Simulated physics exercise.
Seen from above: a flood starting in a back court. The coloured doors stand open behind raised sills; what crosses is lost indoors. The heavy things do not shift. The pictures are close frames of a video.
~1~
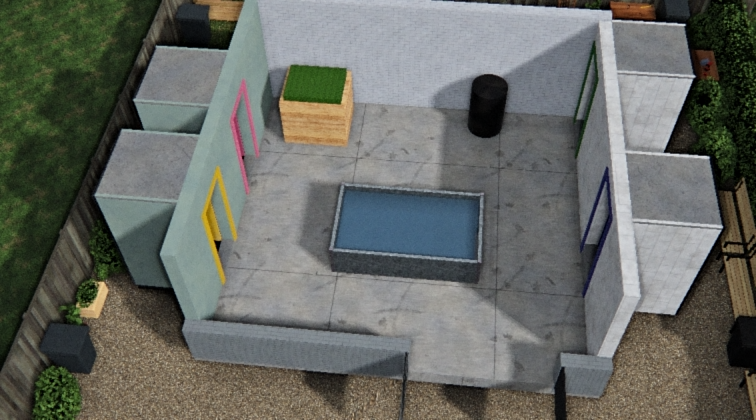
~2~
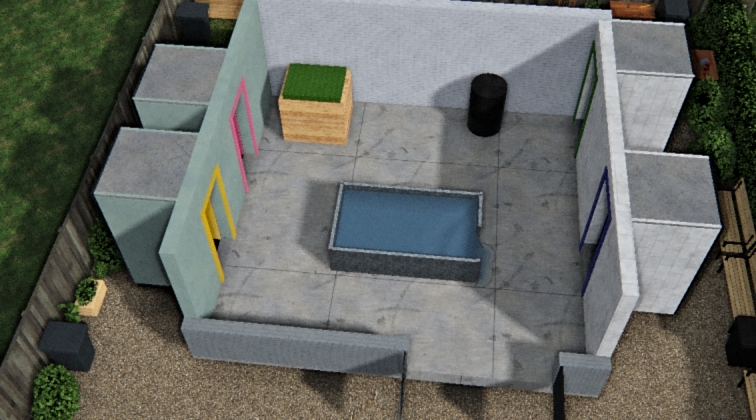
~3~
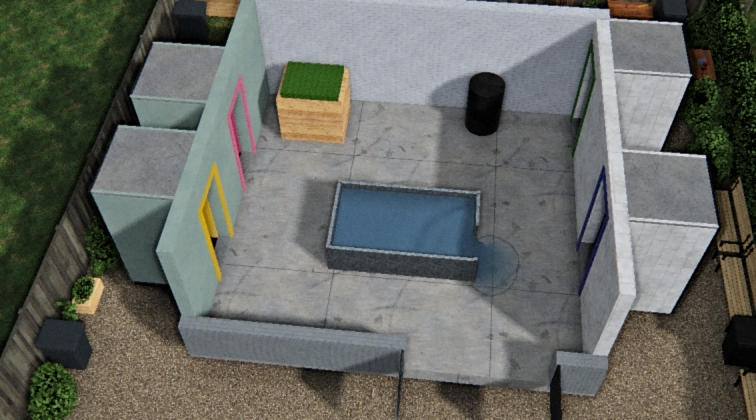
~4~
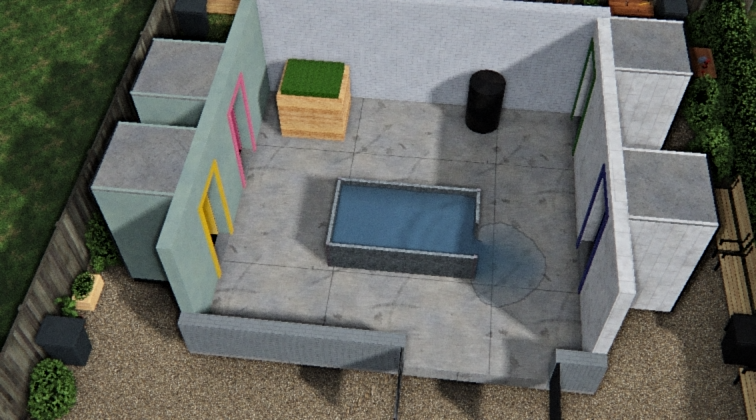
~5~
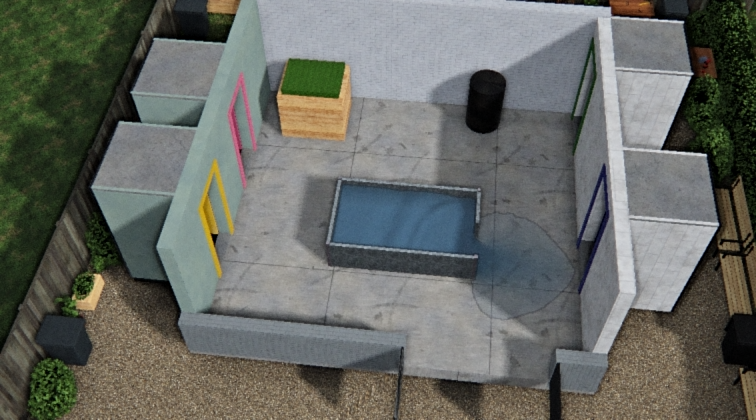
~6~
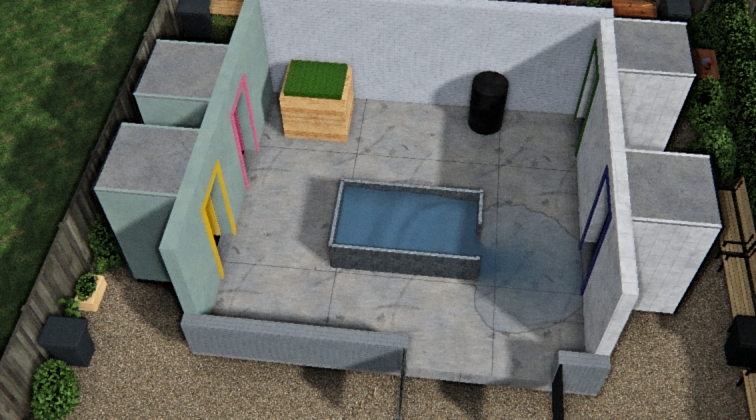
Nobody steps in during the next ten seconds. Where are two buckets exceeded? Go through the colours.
The green door admits no more than that; the yellow door admits no more than that; the pink door admits no more than that; the blue door admits no more than that.
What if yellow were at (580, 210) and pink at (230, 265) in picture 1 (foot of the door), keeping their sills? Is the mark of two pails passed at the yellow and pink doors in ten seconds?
My reading: The yellow one floods, the pink one is under.
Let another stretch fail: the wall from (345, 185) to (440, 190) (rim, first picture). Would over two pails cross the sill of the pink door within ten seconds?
My reading: The pink one takes more.
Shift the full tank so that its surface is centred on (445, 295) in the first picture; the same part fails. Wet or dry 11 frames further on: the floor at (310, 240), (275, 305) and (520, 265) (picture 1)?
In that order: Dry, clear, flooded.
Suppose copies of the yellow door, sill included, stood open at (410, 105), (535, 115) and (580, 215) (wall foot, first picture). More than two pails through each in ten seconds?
In that order: Lets less in, floods, goes over.
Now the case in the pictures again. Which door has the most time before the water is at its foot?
I say the one in pink.
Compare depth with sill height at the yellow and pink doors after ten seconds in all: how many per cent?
In turn 70 and 80 per cent.
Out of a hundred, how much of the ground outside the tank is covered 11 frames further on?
I make it 20 per cent.
A moment on, water covers 15 % of the floor; the green door not reached, the yellow door not reached, the pink door not reached, the blue door wet at the sill, nothing in.
Next, water covers 20 % of the floor; the green door wet at the sill, nothing in, the yellow door not reached, the pink door not reached, the blue door wet at the sill, nothing in.
Then, water covers 35 % of the floor; the green door wet at the sill, nothing in, the yellow door not reached, the pink door not reached, the blue door wet at the sill, nothing in.
Later, water covers 60 % of the floor; the green door wet at the sill, nothing in, the yellow door not reached, the pink door not reached, the blue door wet at the sill, nothing in.
In the end, water covers 90 % of the floor; the green door wet at the sill, nothing in, the yellow door wet at the sill, nothing in, the pink door wet at the sill, nothing in, the blue door wet at the sill, nothing in.
